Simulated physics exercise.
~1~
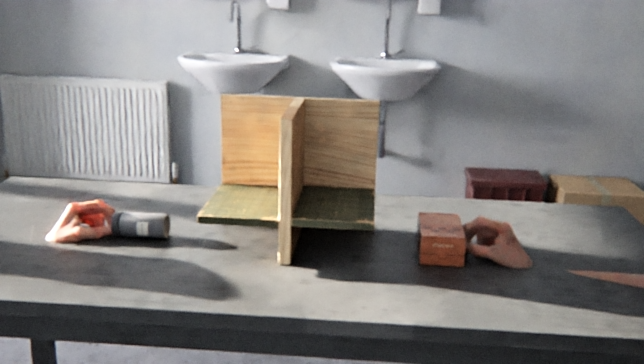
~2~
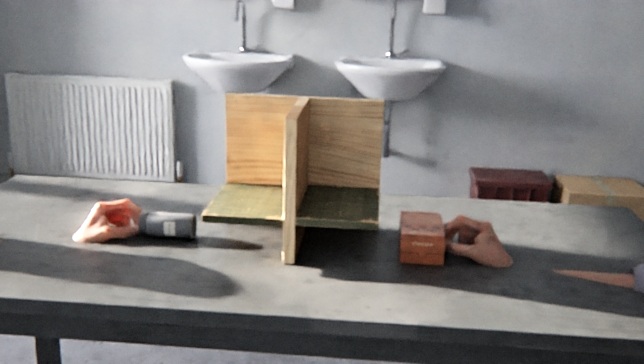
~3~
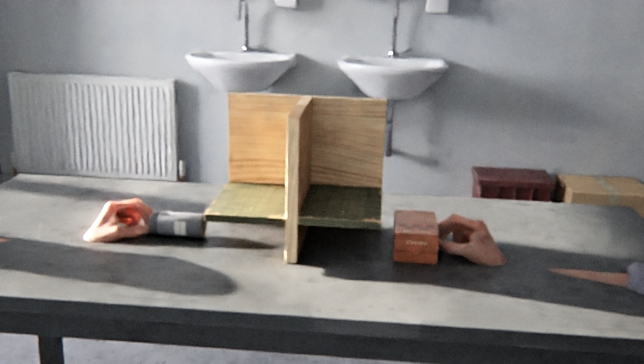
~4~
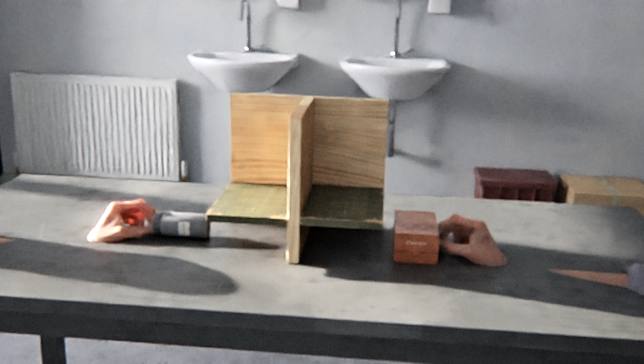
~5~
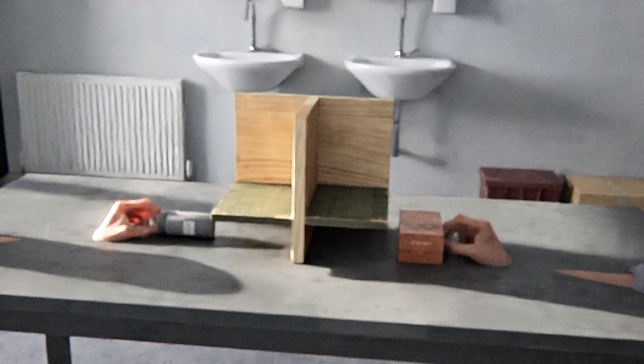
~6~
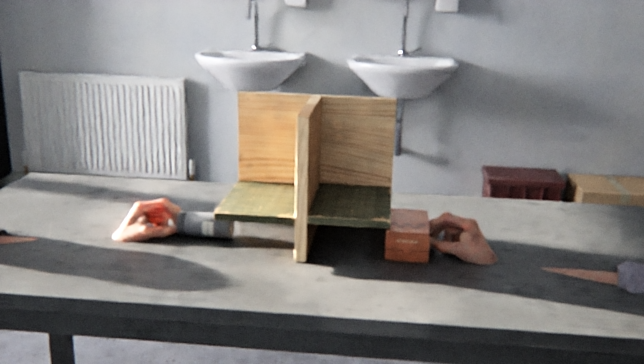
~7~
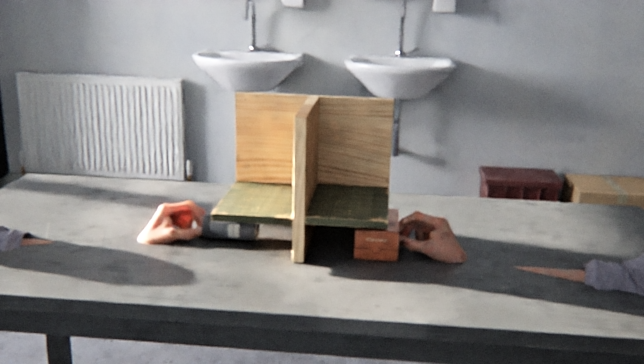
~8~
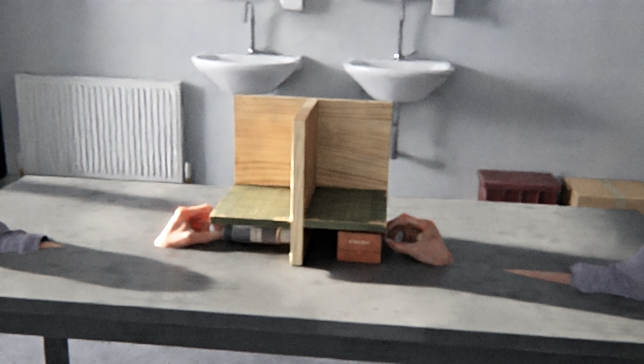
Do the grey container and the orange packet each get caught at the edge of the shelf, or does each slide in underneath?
The grey container slides in under the left side of the shelf, and the orange packet slides in under the right side.
